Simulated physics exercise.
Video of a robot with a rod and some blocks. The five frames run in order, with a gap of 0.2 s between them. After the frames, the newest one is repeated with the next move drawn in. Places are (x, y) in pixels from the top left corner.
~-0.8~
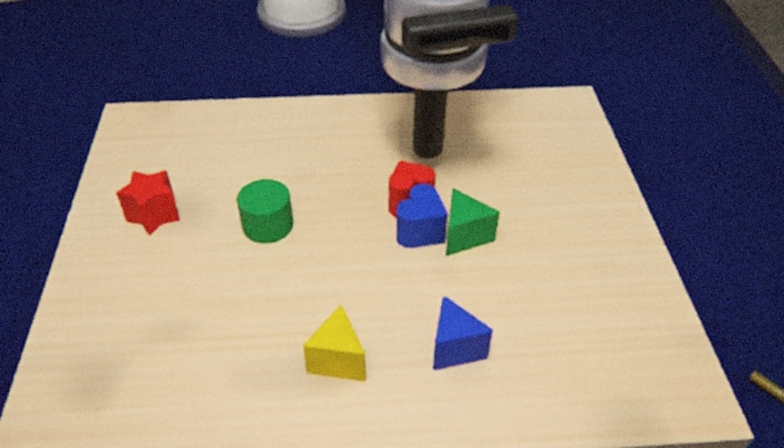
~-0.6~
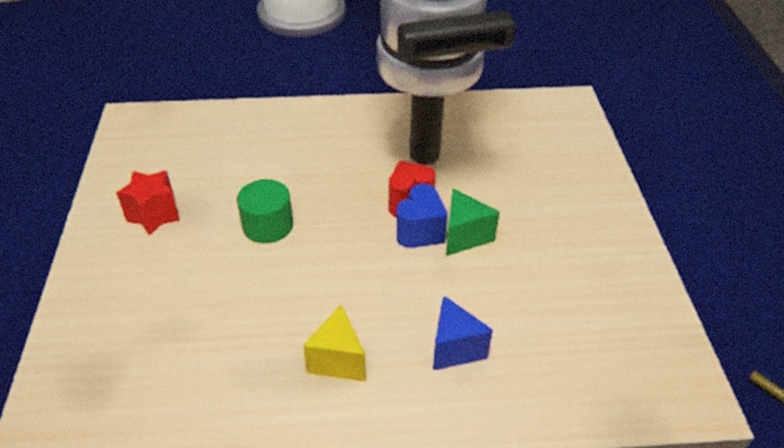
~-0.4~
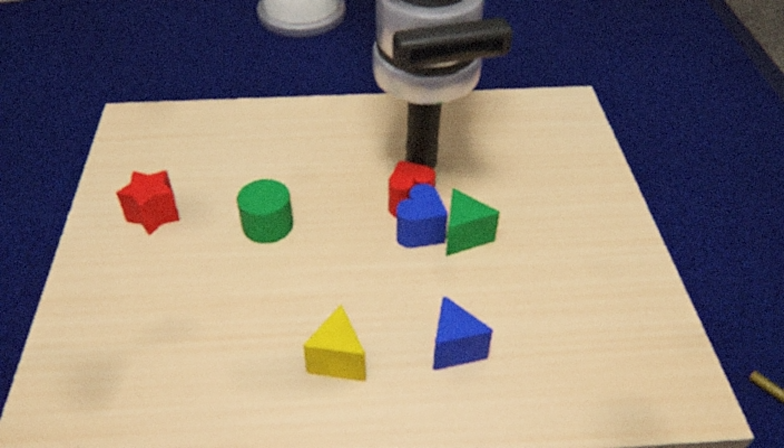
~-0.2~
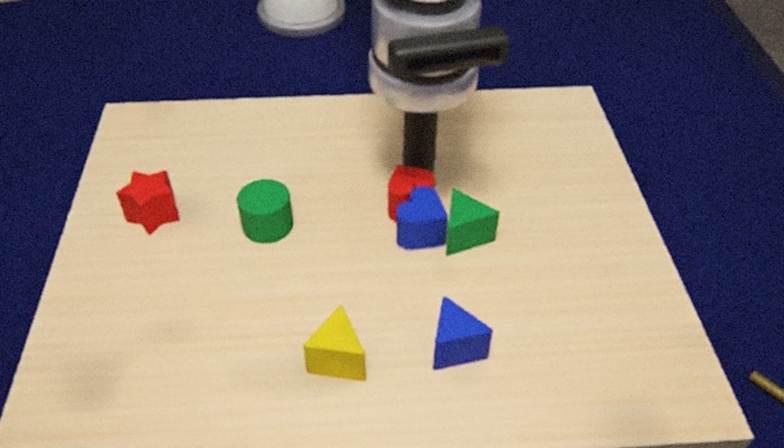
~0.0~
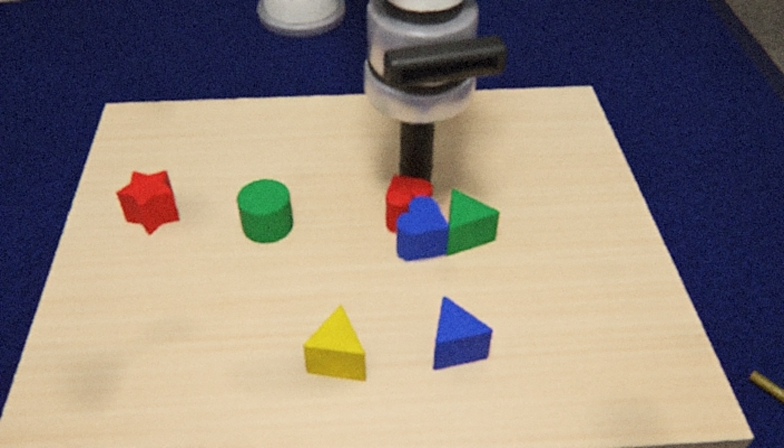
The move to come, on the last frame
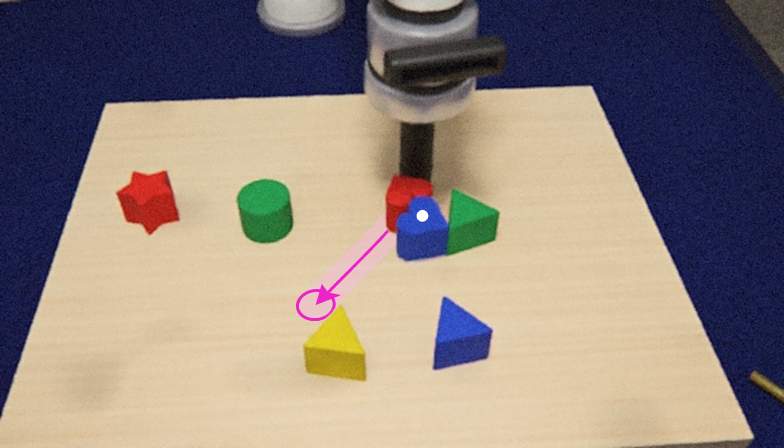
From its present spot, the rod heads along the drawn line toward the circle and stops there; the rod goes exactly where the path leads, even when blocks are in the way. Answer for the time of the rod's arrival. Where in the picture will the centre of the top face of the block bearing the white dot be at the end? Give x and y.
At (430, 252).
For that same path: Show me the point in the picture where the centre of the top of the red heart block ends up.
Its top centre is at about (387, 250).
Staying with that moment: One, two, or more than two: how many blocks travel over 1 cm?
That's two.
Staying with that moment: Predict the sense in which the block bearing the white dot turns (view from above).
The answer is counter-clockwise.
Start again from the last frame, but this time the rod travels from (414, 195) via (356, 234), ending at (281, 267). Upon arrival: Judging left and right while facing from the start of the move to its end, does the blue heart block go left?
I expect so.
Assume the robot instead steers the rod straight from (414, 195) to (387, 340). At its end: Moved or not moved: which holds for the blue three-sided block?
Here the blue three-sided block moves off its spot.
The line goes from (414, 195) via (372, 248), ending at (316, 305); the dot is on the blue heart block.
On the path given first. One third of the way, rod at (389, 215); red heart block at (392, 228), turned 35° anticlockwise; blue heart block at (428, 247), turned 35° anticlockwise.
Two thirds of the way, rod at (353, 252); red heart block at (387, 250), turned 65° anticlockwise; blue heart block at (430, 252), turned 50° anticlockwise.
At the end, rod at (314, 291); yellow three-sided block unmoved; red heart block at (387, 250), turned 65° anticlockwise; blue heart block at (430, 252), turned 50° anticlockwise.
